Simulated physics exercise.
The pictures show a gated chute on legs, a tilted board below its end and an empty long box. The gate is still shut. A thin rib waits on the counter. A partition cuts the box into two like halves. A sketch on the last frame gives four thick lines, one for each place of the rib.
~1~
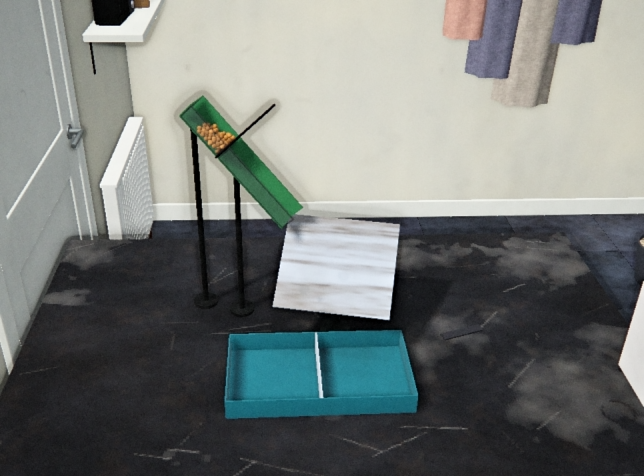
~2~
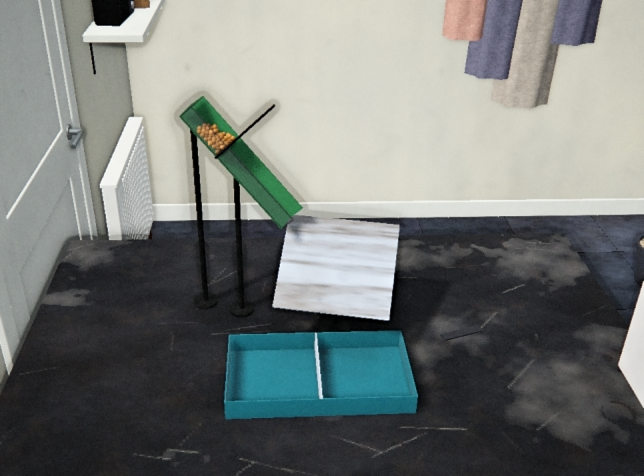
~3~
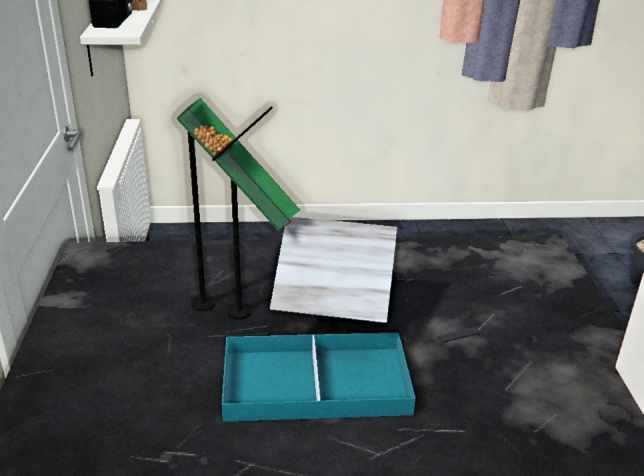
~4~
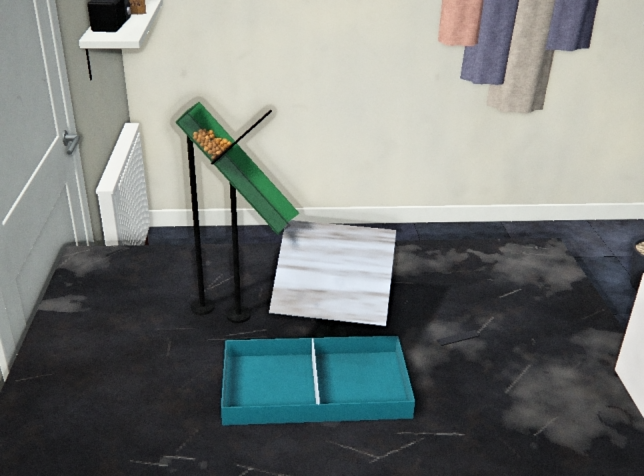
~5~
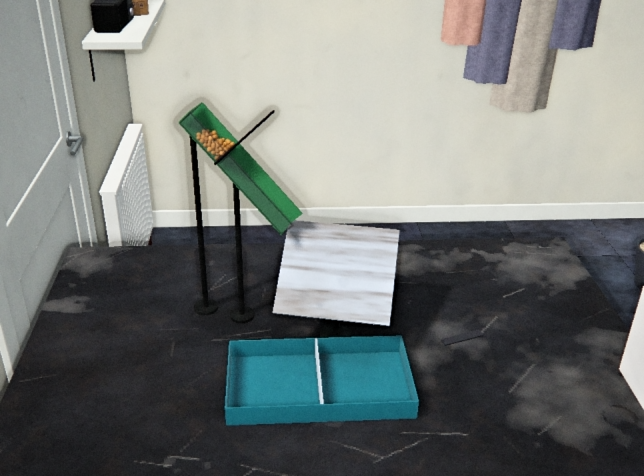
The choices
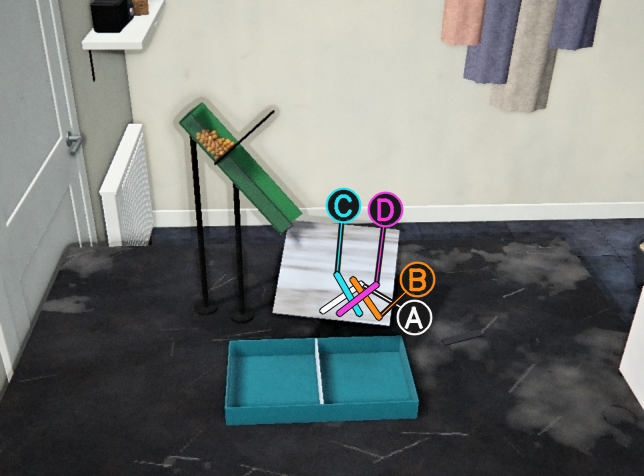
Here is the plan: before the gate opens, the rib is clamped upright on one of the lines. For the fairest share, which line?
The answer is line D.
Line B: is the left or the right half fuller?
More lands on the right.
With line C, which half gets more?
The right half.
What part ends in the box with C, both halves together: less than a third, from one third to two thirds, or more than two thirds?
It is more than two thirds.
On the marked copy, line A from (361, 284) to (322, 310); line B from (353, 279) to (379, 317); line C from (337, 274) to (359, 313); line D from (376, 284) to (339, 313).
With A, of what is caught, the bulk in the left half, a small share in the right.
With B, of what is caught, close to a quarter in the left half, the bulk in the right.
With C, of what is caught, close to a quarter in the left half, the bulk in the right.
With D, of what is caught, close to a third in the left half, close to two thirds in the right.
